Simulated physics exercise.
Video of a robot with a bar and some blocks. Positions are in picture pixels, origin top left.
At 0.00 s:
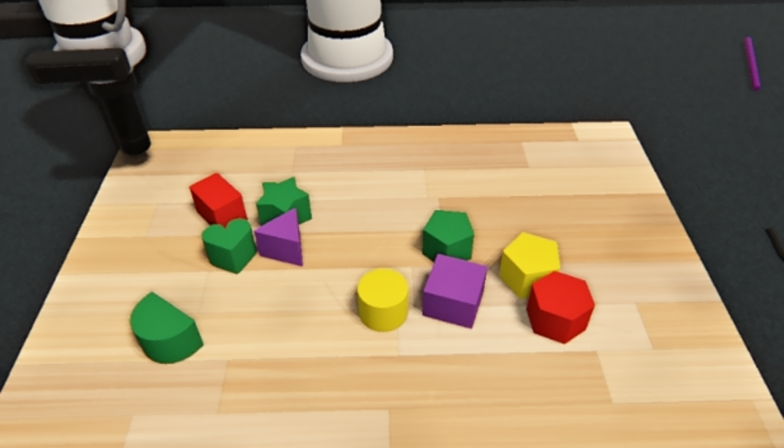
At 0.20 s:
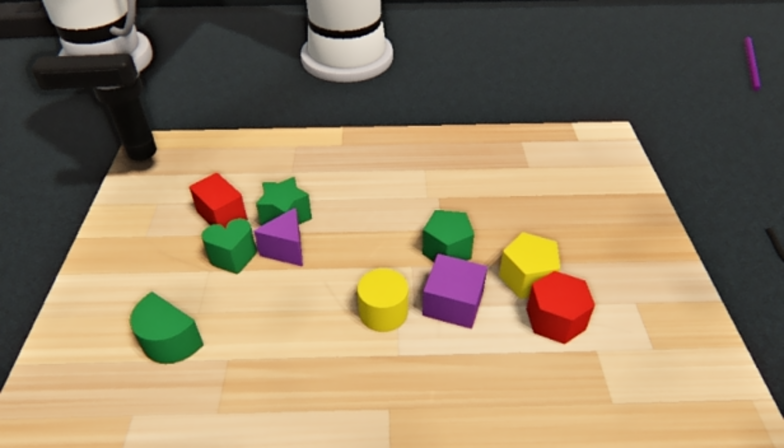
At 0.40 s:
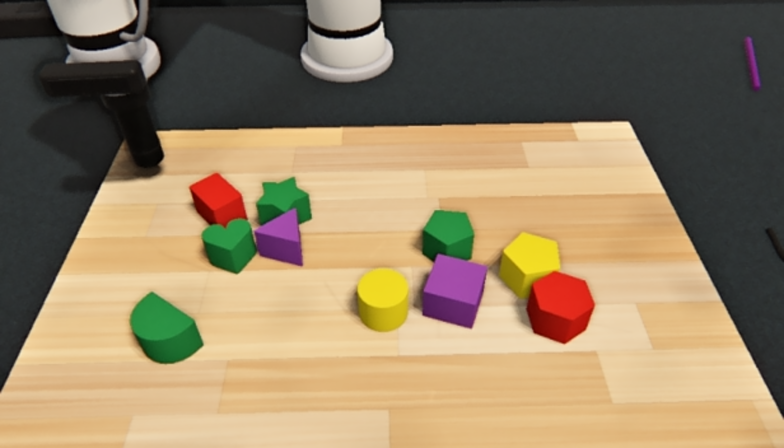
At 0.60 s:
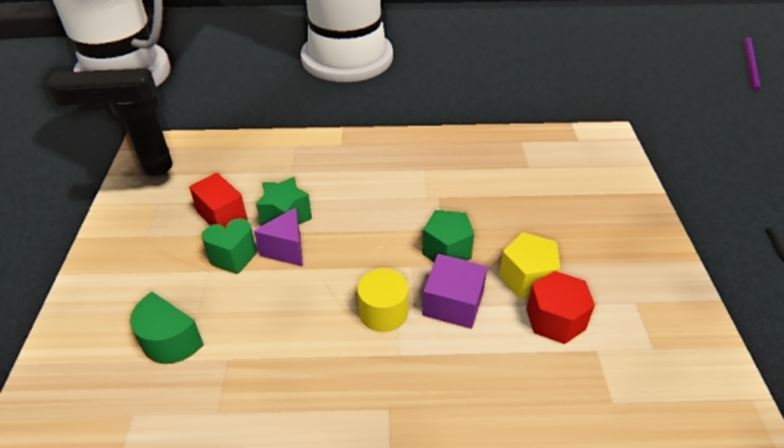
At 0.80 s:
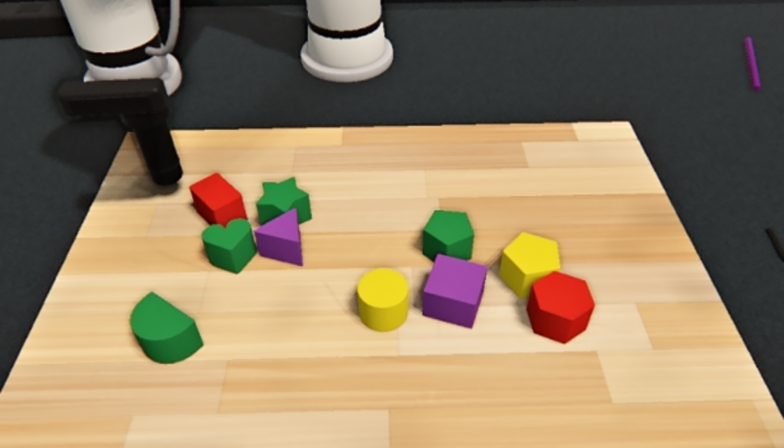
A black robot bar moves slightly right and down toward the red block among still blocks.
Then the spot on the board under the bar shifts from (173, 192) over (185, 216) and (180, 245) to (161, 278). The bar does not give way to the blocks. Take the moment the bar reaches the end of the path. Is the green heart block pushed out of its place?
Going by the path, no.
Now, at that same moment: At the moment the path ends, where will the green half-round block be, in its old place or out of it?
It keeps its position.
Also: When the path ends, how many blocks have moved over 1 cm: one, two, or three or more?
The count will be 1.
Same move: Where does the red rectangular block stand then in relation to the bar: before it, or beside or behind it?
Shed along the way.
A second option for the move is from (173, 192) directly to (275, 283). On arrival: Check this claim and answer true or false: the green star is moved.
Answer: True.
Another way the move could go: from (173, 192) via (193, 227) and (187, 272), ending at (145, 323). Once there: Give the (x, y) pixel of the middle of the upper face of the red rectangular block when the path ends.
That would be at about pixel (232, 204).
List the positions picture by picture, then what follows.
The first frame shows bar tip (137, 147); block tops, green half-round block (157, 318); red rectangular block (215, 190); green heart block (227, 233).
The second frame shows bar (143, 153); blocks unchanged.
The third frame shows bar (150, 160); blocks unchanged.
The fourth frame shows bar (158, 168); blocks unchanged.
The fifth frame shows bar (168, 177); green half-round block (157, 318); red rectangular block (215, 190); green heart block (227, 233).
On the path given first. One third of the way, bar (179, 201); red rectangular block (221, 193).
Two thirds of the way, bar (174, 230); red rectangular block (224, 196), turned 30° anticlockwise.
At the end, bar (155, 262); green half-round block in place; red rectangular block (224, 196), turned 30° anticlockwise; green heart block in place.
